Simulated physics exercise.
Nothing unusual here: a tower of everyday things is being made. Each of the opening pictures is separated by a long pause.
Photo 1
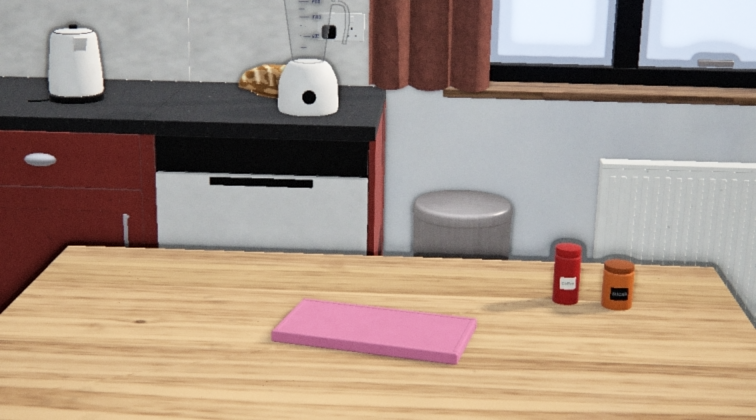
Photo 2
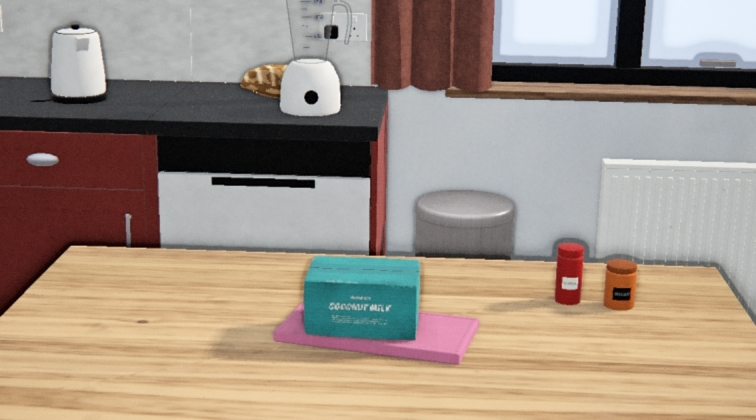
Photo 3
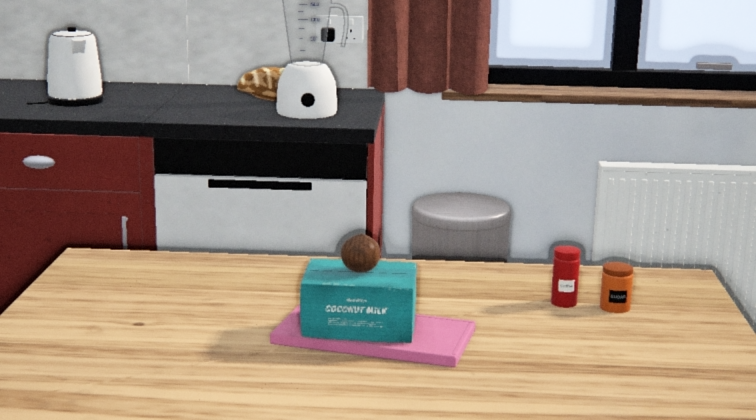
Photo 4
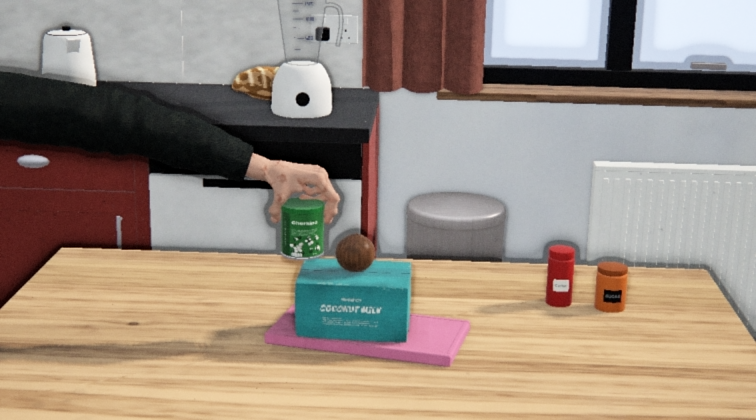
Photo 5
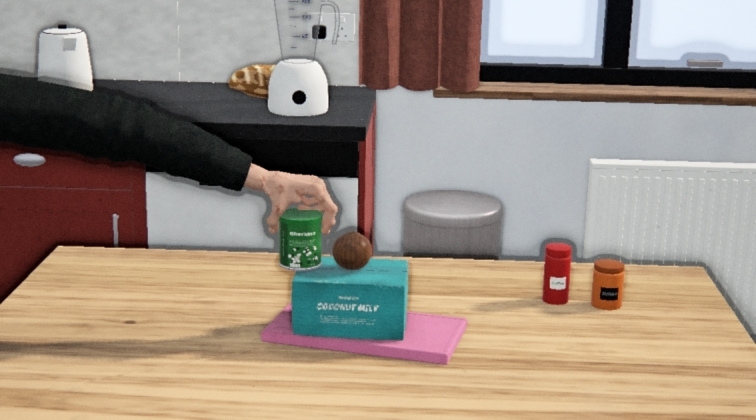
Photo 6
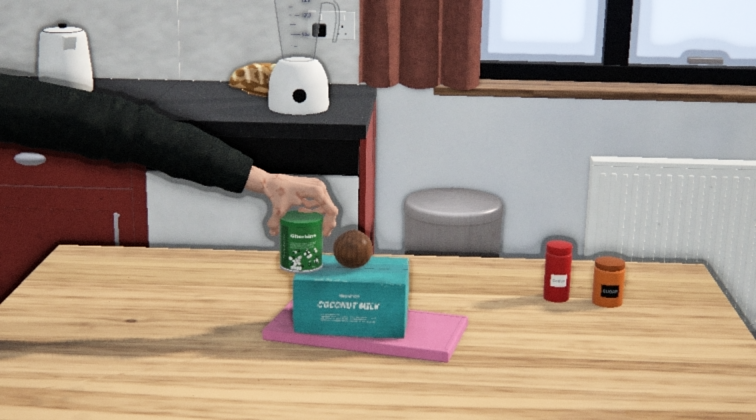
To begin with, a pink tray lies on a wooden table, then a turquoise box appears on it, followed by a brown ball-like item on top. A hand reaches in from the left with a green pot and lowers it slightly to the box's left rear edge, still gripping it.
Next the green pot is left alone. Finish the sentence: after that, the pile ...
The pile stays as it was.
Then, 0.20 s after the last picture, nothing has stirred.
Then, 0.70 s after the last picture, green pot resting near (301, 242).
At rest, all 6 in place. Seen from the same camera at the end, green pot near (301, 242). The pile holds.
